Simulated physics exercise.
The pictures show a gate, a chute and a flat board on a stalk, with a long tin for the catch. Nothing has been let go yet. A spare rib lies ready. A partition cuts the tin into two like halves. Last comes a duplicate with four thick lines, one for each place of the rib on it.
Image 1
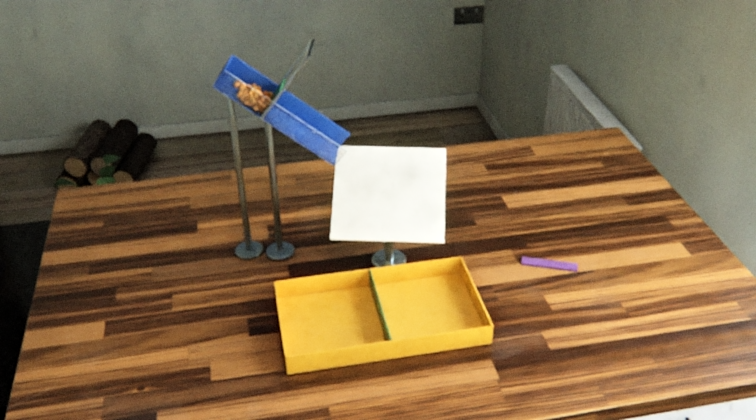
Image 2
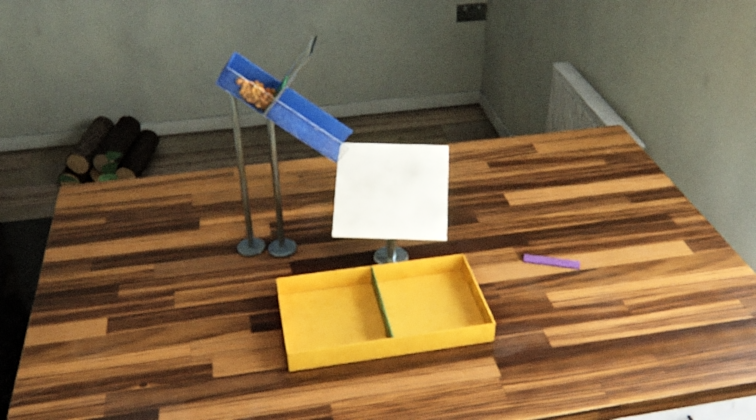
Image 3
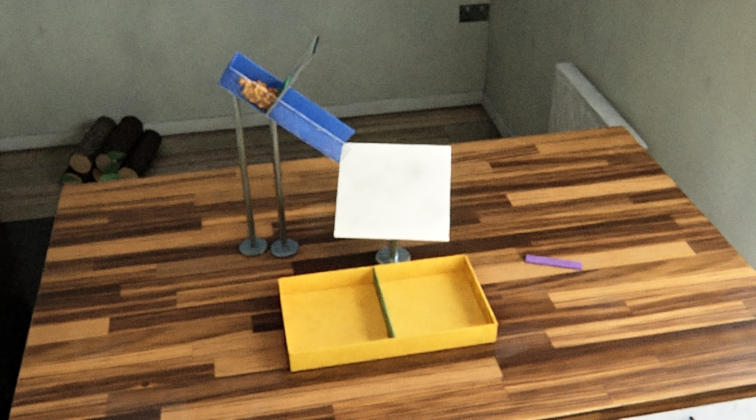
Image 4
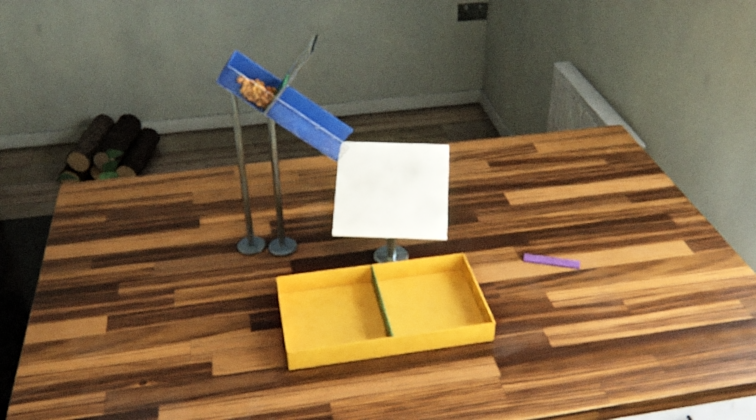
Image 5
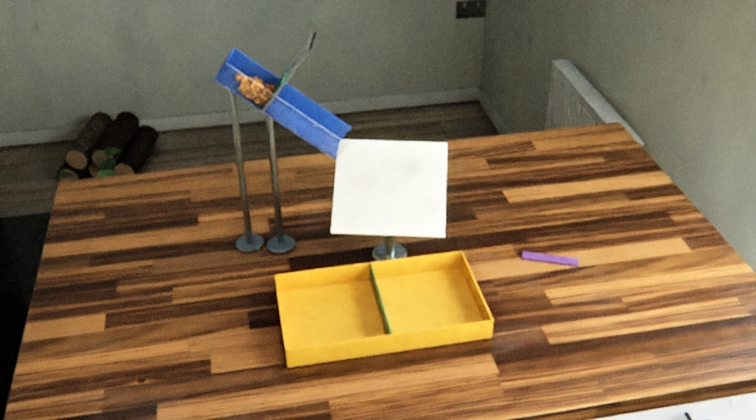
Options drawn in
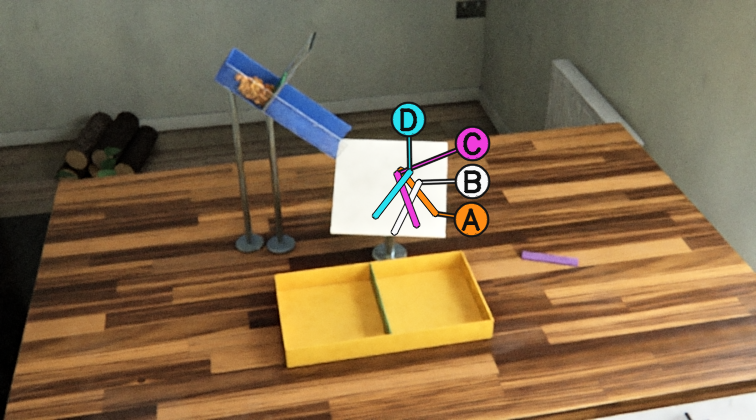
At the start, roasted chickpeas sit behind a closed gate in a sloping blue chute, with a tilted white board and a divided yellow tin to its right on a striped wooden table. The view shifts very slightly, but nothing in the scene visibly moves, and the gate is still shut at the close.
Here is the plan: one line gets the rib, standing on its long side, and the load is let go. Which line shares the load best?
Go for B.
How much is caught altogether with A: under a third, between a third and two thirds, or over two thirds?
Line A gives over two thirds.
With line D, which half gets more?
More lands on the left.
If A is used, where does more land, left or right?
The right half.
On the marked copy, line A from (400, 170) to (435, 213); line B from (419, 182) to (394, 232); line C from (397, 173) to (416, 224); line D from (409, 171) to (375, 215).
With A, of what is caught, a small share in the left half, all but a few in the right.
With B, of what is caught, close to half in the left half, close to half in the right.
With C, of what is caught, a small share in the left half, all but a few in the right.
With D, of what is caught, all but a few in the left half, only a few in the right.
